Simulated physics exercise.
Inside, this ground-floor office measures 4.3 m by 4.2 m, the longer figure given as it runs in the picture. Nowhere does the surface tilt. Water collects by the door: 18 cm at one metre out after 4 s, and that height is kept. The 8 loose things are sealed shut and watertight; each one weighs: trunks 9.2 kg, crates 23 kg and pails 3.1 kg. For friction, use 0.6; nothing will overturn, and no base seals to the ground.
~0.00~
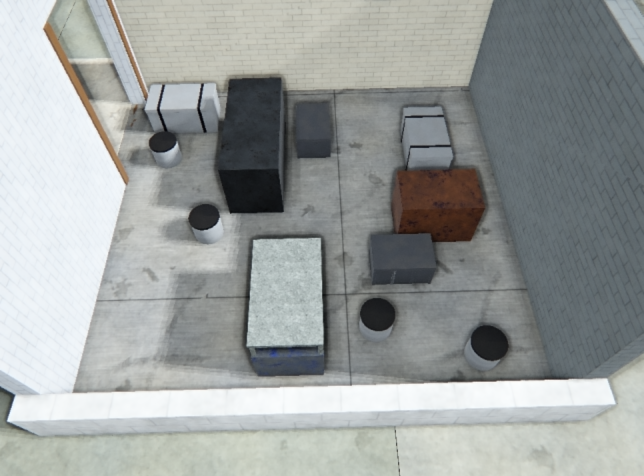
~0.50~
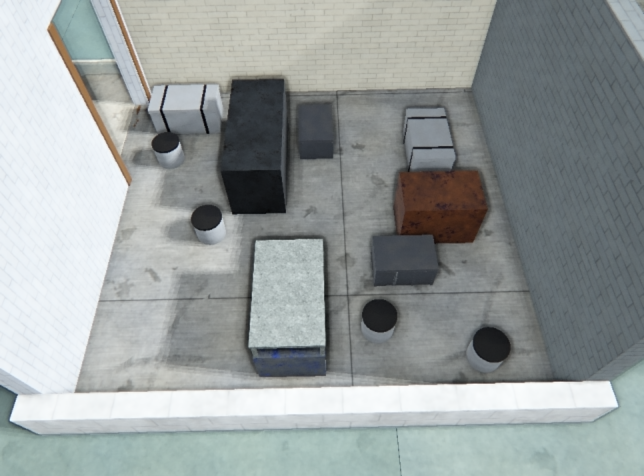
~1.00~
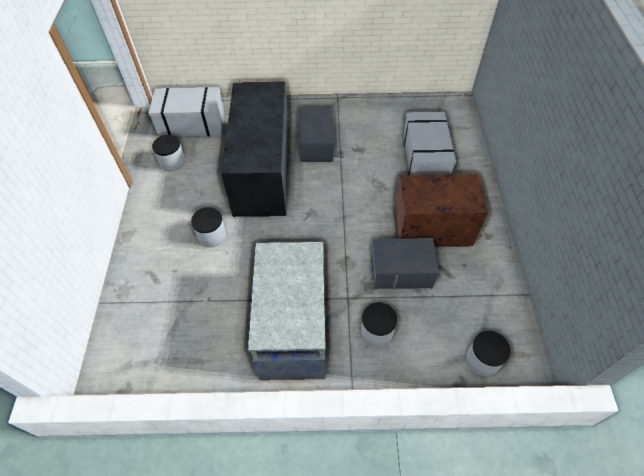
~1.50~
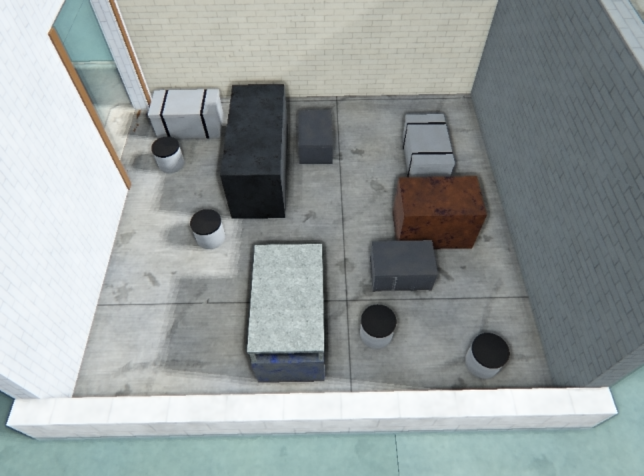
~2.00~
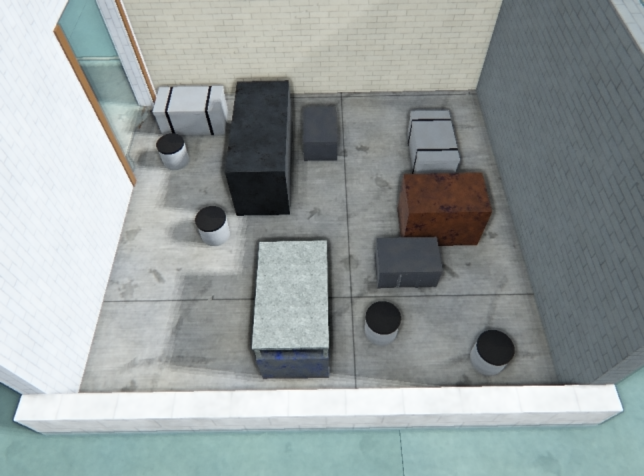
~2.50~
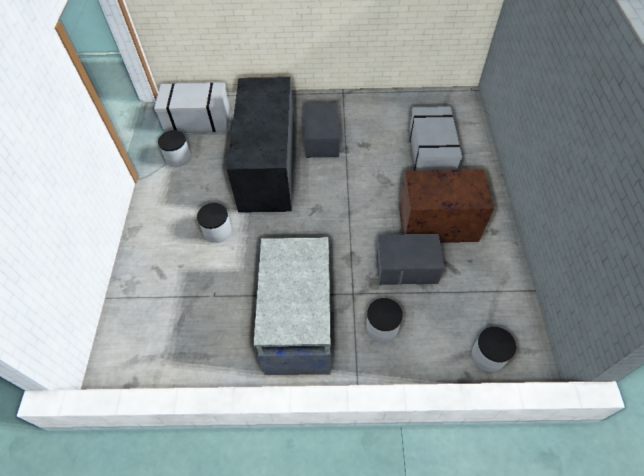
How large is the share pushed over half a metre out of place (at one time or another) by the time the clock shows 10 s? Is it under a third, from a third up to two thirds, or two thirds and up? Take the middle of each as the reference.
The portion lies in the middle.
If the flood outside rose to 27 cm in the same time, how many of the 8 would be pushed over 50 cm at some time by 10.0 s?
That would give 5.
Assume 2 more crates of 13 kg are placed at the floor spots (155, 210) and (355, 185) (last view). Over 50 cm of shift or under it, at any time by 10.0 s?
First one stays within it, second one stays within it.
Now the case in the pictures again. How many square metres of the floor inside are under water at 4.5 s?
3.5 m2.
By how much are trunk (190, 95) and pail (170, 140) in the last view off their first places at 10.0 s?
Net displacement, in order: 350 cm; 300 cm.
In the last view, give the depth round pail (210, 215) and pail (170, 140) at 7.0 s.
Some 4 cm at the first, some 5 cm at the second.
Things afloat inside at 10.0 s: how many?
4.
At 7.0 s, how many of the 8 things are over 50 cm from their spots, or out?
At that moment it comes to 3.
After 3.5 s 0 of 8 are over 50 cm from their spots; 0 afloat.
After 4.5 s 2 of 8 are over 50 cm from their spots; 2 afloat.
After 7.0 s 3 of 8 are over 50 cm from their spots; 2 afloat.
After 10.0 s 4 of 8 are over 50 cm from their spots, and 4 have been at some point; 4 afloat.
